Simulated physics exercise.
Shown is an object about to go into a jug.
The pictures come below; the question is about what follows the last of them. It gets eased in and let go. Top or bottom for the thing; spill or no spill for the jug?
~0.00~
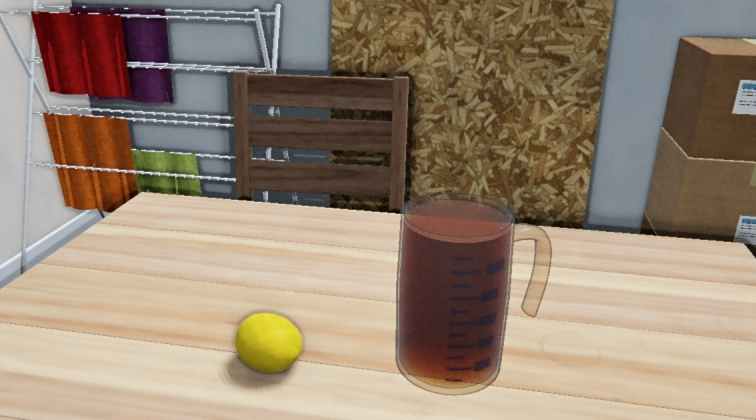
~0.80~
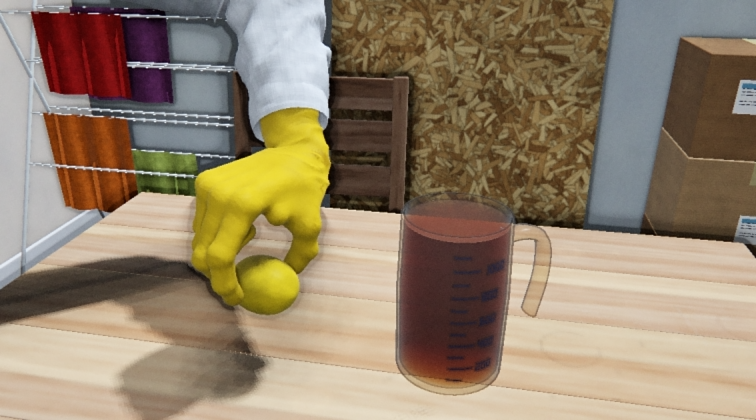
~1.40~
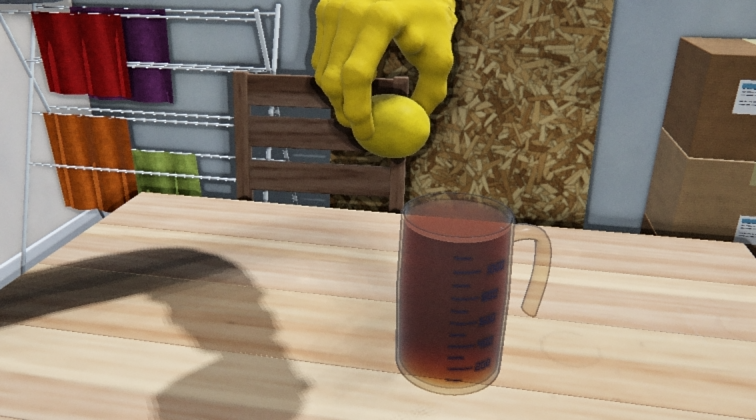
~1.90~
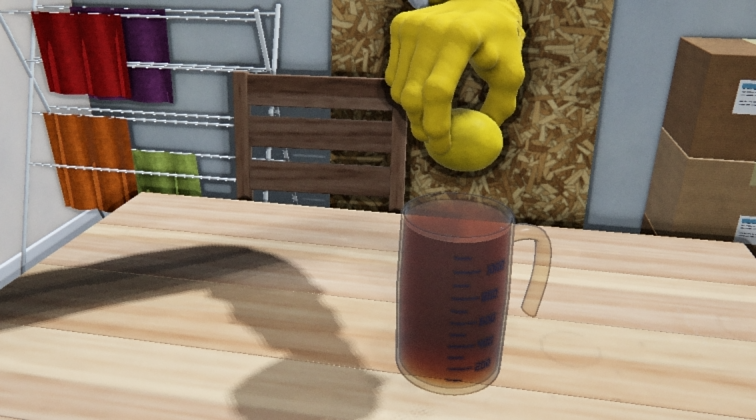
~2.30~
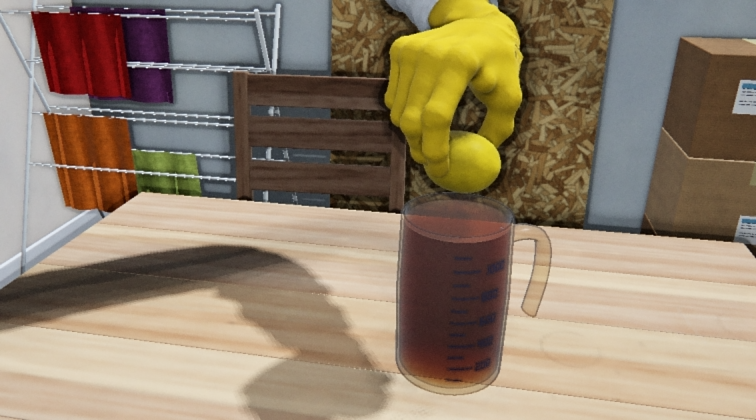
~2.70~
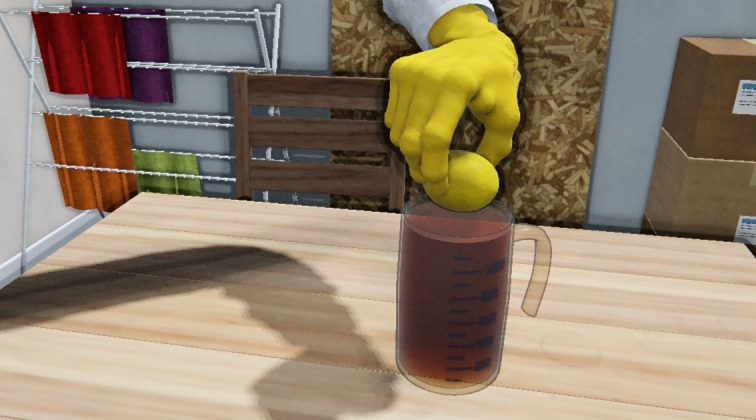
The object is held up, while the jug spills some.
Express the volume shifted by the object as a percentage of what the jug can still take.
About 210 %.
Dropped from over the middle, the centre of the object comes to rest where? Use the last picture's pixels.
I'd say somewhere about (457, 230).
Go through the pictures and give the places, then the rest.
The lemon lies on the top at (269, 342); jug (453, 288) nearly full, in the first picture.
A hand picks up the lemon at (265, 284); jug nearly full, surface at (457, 220), in the second picture.
The lemon is carried over at (390, 126); jug (453, 288) nearly full, in the third picture.
The lemon is above the jug at (463, 140); jug nearly full, surface at (457, 220), in the fourth picture.
The lemon comes down at (461, 161); jug (453, 288) nearly full, in the fifth picture.
The lemon is just over the surface at (460, 181); jug nearly full, surface at (457, 220), in the sixth picture.
After 3.0 s, the lemon enters the iced tea; the jug is full to the brim.
After 3.4 s, the lemon comes up again; the jug is full to the brim; some has gone over the rim.
After 5.0 s, the lemon floats; the jug is full to the brim; some has gone over the rim.
